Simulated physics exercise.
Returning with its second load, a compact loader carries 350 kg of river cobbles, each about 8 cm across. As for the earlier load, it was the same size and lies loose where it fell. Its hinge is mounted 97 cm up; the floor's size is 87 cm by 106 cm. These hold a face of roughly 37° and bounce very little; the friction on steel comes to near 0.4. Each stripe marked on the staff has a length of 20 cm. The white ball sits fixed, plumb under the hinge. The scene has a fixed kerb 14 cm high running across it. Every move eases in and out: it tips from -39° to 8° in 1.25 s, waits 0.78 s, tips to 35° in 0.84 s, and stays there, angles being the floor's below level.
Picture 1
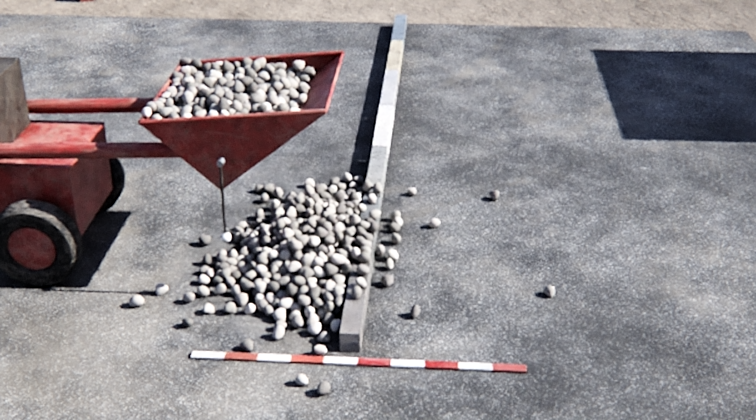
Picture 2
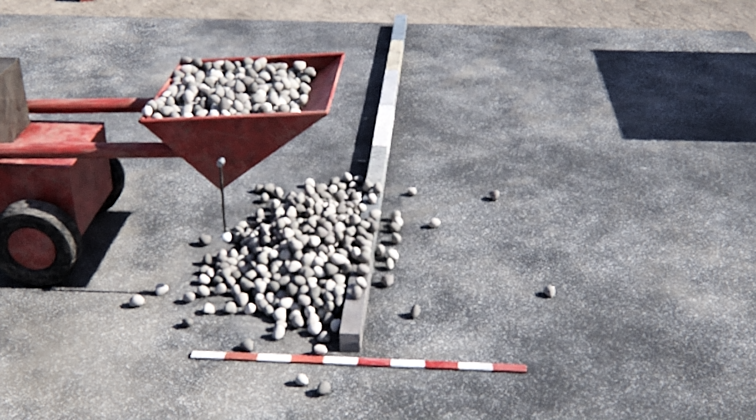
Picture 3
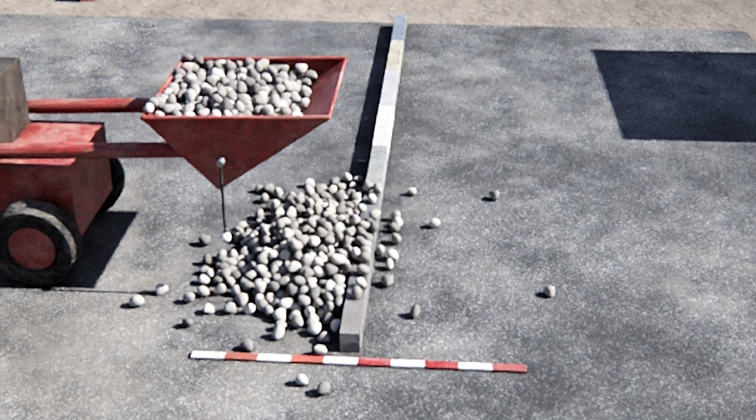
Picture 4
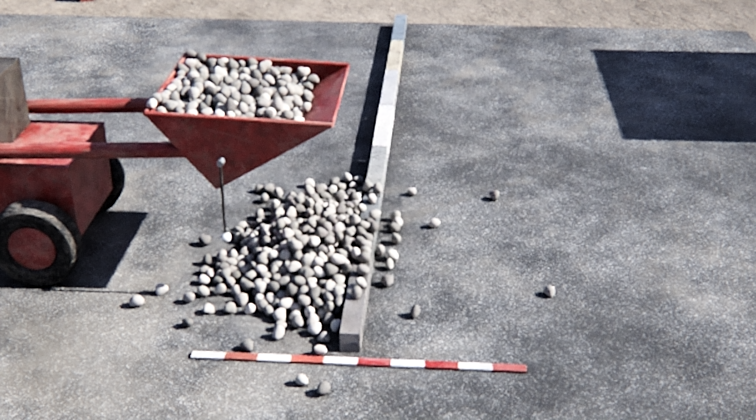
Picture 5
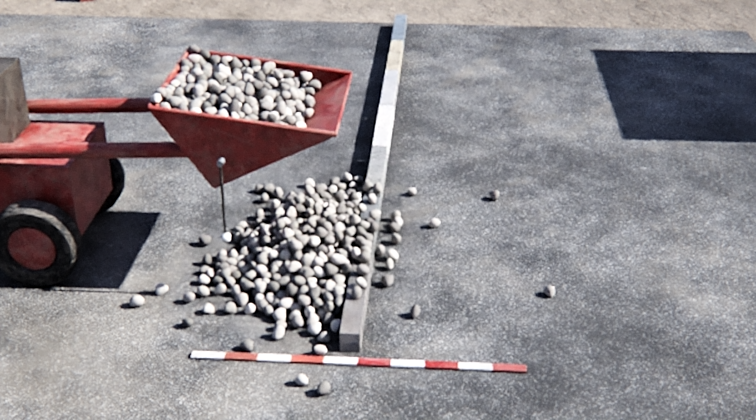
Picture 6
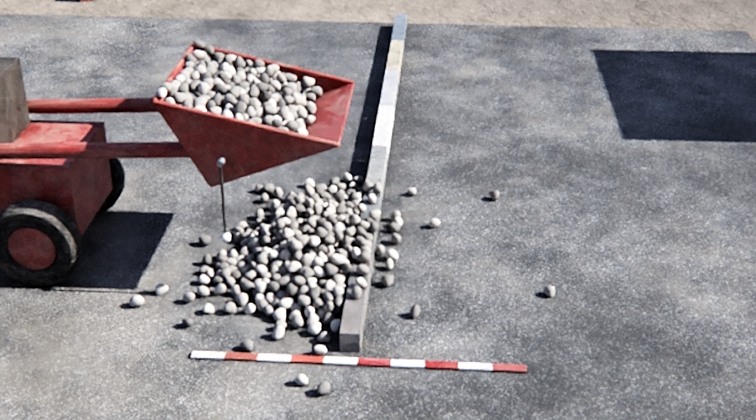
A red bucket heaped with grey and white cobbles, carried on the arms of a compact red loader at left, rotates slowly clockwise, its right-hand lip sinking slightly while the stones shift little. Seen from a fixed, raised viewpoint, the setting is sunlit grey asphalt with a dark patch at upper right. Below the bucket, loose cobbles lie still against a pale kerb, behind a red-and-white striped rod.
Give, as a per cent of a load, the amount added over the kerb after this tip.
Close to 55 parts in a hundred.
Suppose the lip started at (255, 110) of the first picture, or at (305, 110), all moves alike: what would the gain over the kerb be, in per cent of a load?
I'd say close to 0 per cent for one and close to 35 per cent for the other, in that order.
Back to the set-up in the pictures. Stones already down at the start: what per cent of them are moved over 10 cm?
I'd say roughly 5 per cent of them.
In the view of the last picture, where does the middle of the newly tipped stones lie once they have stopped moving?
The middle ends up near (380, 238).
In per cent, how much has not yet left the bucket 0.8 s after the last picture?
Close to 100 per cent of the load.
Then, 0.4 s after the last picture the floor is at 1°; in per cent of one load, 100 in the bucket, 97 on this side of the kerb, 2 over the kerb; the foremost stones are at (436, 235).
Then, 0.8 s after the last picture the floor is at 8°; in per cent of one load, 99 in the bucket, 98 on this side of the kerb, 2 over the kerb; the foremost stones are at (436, 235).
Then, 2.8 s after the last picture the floor is at 35°; in per cent of one load, 12 in the bucket, 144 on this side of the kerb, 44 over the kerb; the foremost stones are at (500, 252).
Then, 5.3 s after the last picture the floor is at 35°; in per cent of one load, 0 in the bucket, 142 on this side of the kerb, 57 over the kerb; the foremost stones are at (501, 240). Net gain over the kerb, 55.
